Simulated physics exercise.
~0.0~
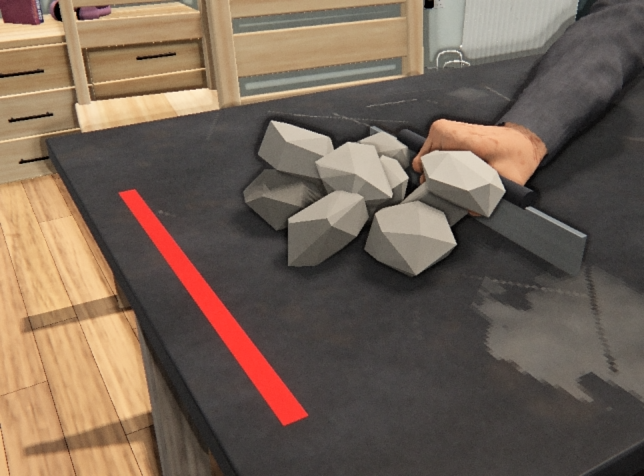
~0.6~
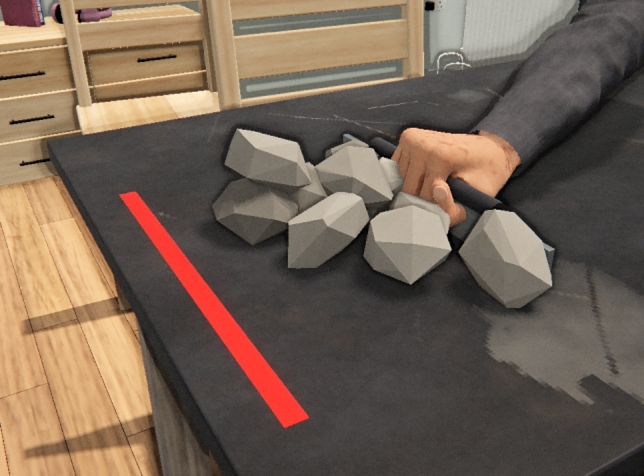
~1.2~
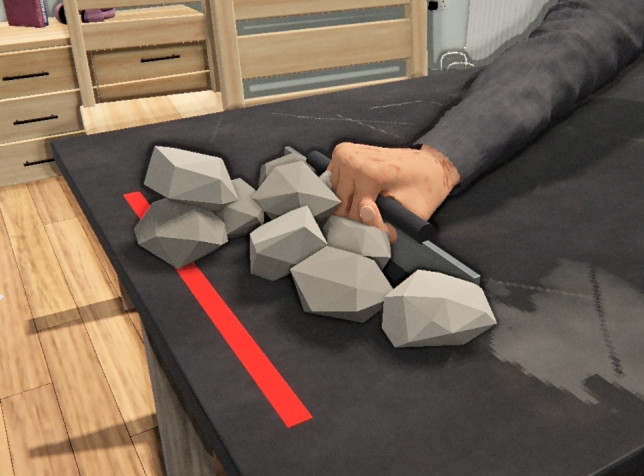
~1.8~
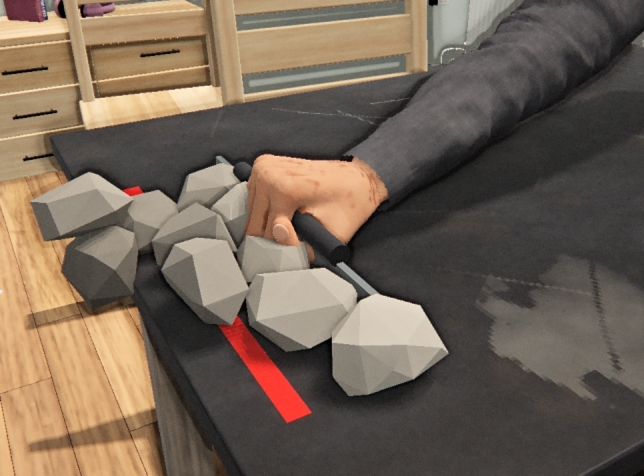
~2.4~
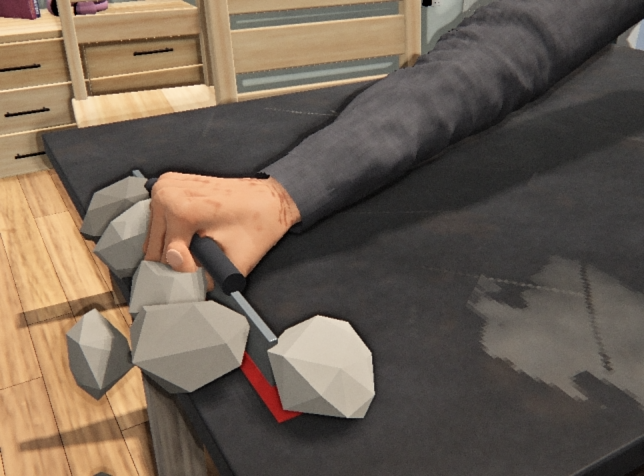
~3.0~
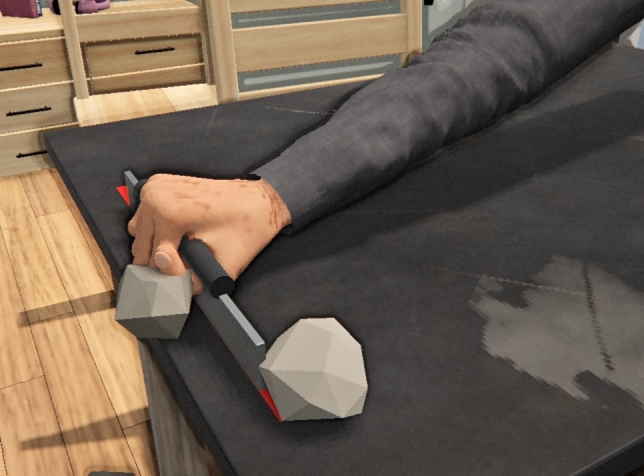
The clip opens on a dark tabletop where a hand in a grey sleeve holds a scraper behind a cluster of pale grey, faceted lumps, with a strip of red tape near the left edge. The hand pushes the scraper left, and the lumps slide and spread ahead of it. They cross the tape, and the leading ones reach out past the table's edge. As the scraper arrives at the tape and stops, lumps drop over the side toward the wooden floor. By the end, most have gone over, with one lump at the edge and another beside the blade's near end.
